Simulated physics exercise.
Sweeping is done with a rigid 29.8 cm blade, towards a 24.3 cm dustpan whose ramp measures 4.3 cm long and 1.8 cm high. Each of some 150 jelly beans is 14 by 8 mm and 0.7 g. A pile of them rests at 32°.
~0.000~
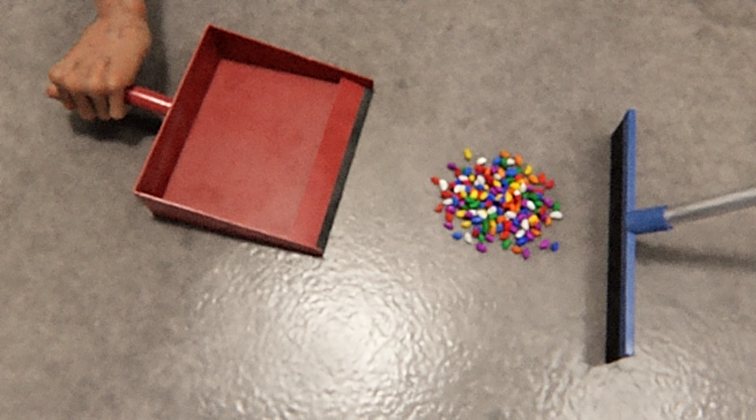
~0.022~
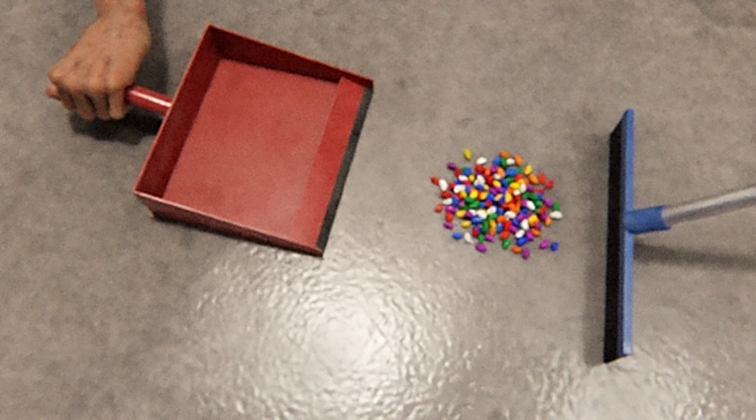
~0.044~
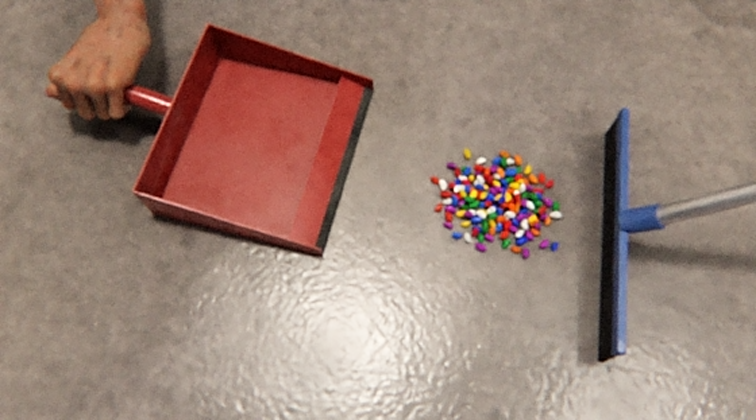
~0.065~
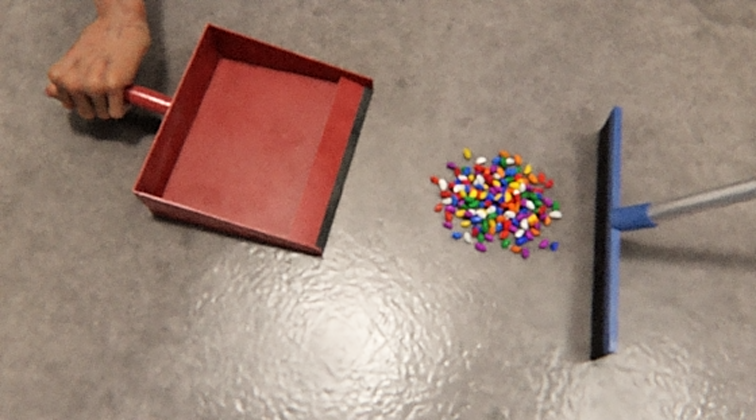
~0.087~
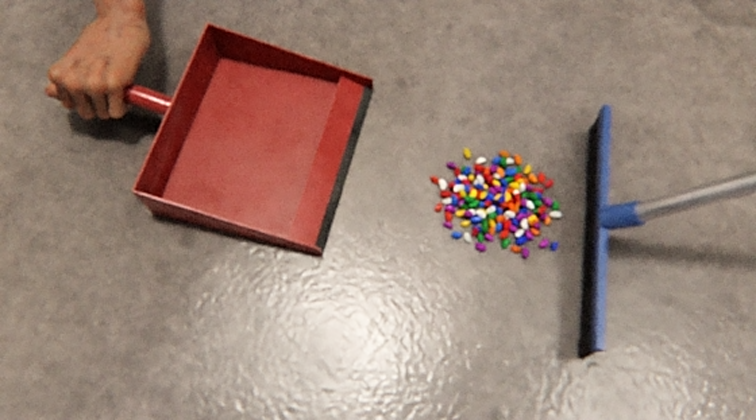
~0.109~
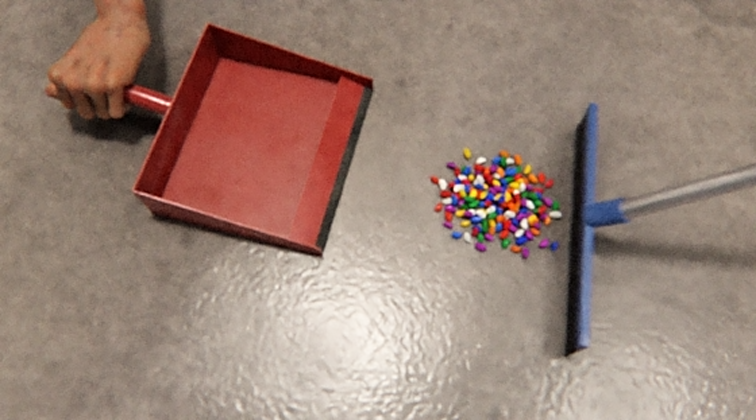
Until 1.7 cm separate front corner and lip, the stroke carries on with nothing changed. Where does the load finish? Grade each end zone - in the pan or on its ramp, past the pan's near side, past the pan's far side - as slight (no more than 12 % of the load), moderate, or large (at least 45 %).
In the pan or on its ramp - moderate. Past the pan's near side - slight. Past the pan's far side - slight.
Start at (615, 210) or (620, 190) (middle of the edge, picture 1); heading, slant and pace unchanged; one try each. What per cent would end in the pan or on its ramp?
Some 35 and 35 per cent.
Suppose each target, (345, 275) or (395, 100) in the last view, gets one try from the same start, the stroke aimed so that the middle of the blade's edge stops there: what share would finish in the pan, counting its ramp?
Around 35 per cent, and around 20 per cent.
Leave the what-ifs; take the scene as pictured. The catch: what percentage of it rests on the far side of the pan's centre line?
Something like 50 per cent of the catch.
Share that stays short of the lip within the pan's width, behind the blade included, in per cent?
Share: Roughly 55 percent.
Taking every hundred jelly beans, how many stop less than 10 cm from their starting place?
Near 0 per cent.
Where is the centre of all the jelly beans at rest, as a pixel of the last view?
I'd say roughly (346, 179).
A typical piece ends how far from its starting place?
20 cm or thereabouts.
Then, at 0.28 s, middle of the blade 16 cm from the lip; 0 % over the lip, far side 0 %, near side 0 %.
After 0.40 s, middle of the blade 7 cm from the lip; 0 % over the lip, far side 0 %, near side 5 %.
After 0.65 s, middle of the blade 3 cm from the lip; 40 % over the lip, far side 0 %, near side 5 %.
In the end, at 2.6 s, pan 35 %, near side 5 %, far side 0 %, in front of the lip or behind the blade 55 %.
